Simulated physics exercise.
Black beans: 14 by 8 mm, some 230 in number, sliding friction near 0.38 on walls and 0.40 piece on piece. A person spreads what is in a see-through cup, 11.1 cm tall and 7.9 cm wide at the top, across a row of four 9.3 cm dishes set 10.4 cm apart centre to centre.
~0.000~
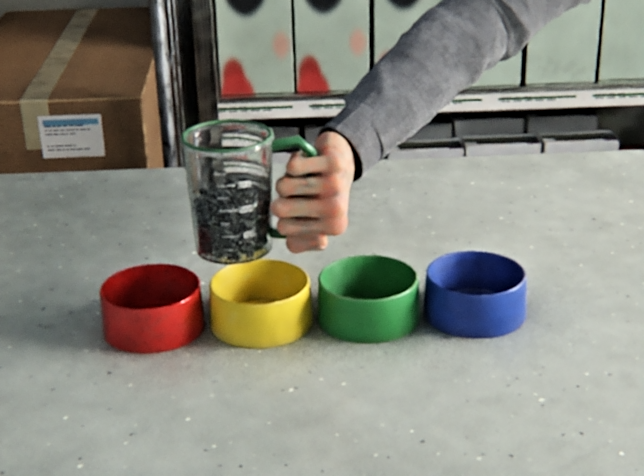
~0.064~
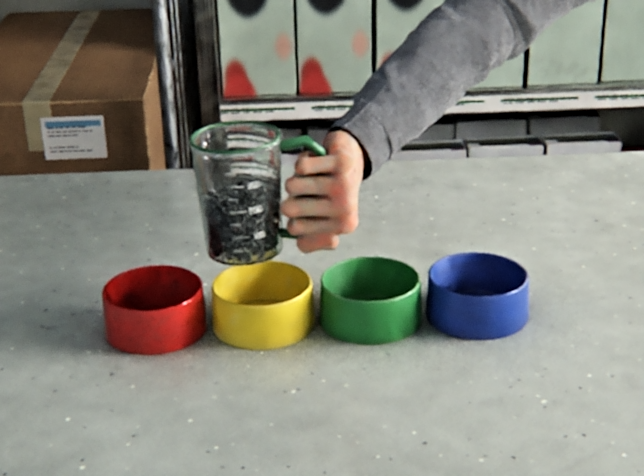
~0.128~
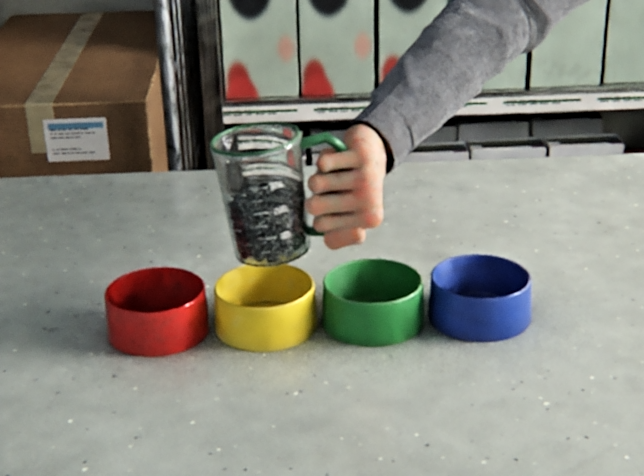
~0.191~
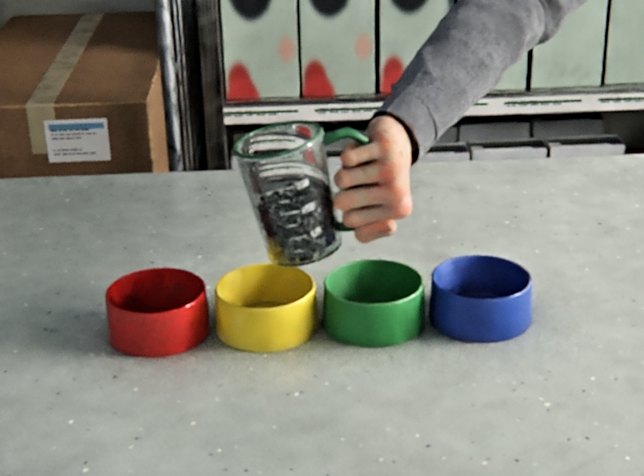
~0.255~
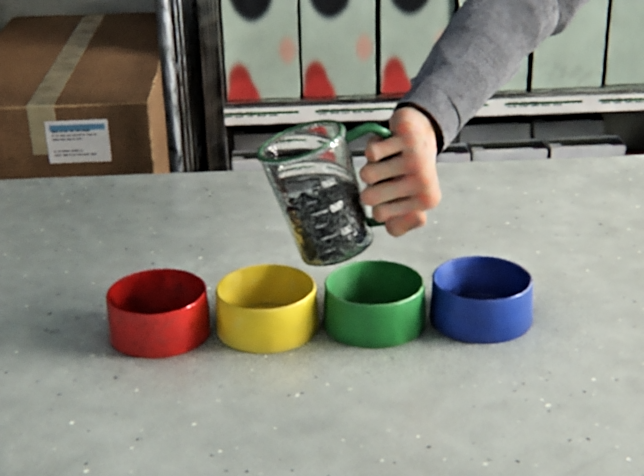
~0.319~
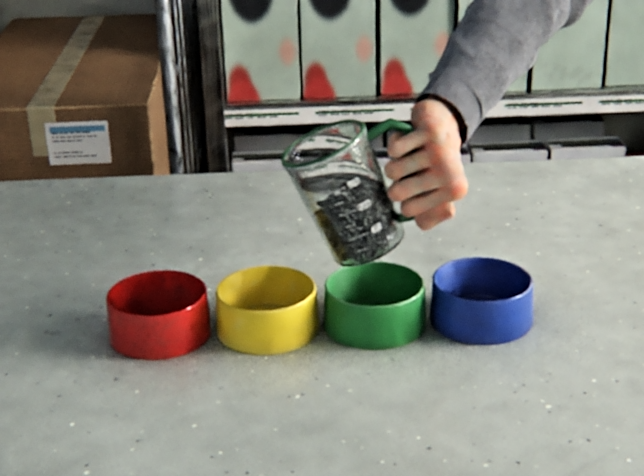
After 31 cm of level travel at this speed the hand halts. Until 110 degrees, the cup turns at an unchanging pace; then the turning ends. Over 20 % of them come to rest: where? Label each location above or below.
Labels - red: Below, blue: Above, green: Below, yellow: Below, counter: Below.
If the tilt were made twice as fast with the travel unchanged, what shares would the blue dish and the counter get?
In that case you'd see blue at 100 and the counter at 0.
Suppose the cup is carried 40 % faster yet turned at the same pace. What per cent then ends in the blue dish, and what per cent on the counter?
Result - blue dish: 100; counter: 0.
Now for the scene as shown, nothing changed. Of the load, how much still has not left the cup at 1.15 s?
100 %.
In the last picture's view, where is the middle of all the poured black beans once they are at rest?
(487, 297) or so.
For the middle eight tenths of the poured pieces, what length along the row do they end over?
It spans about 5 centimetres along the dishes.
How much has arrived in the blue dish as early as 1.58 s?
Share at that time: Approx. 35 per cent.
Then, at 0.82 s, tilt 64 degrees; cup holds 100 %.
Then, at 1.15 s, tilt 92 degrees; cup holds 100 %.
Then, at 1.58 s, tilt 110 degrees; cup holds 65 %, blue 35 %.
In the end, at 3.3 s, red 0 %, blue 100 %, green 0 %, yellow 0 %, counter 0 %.
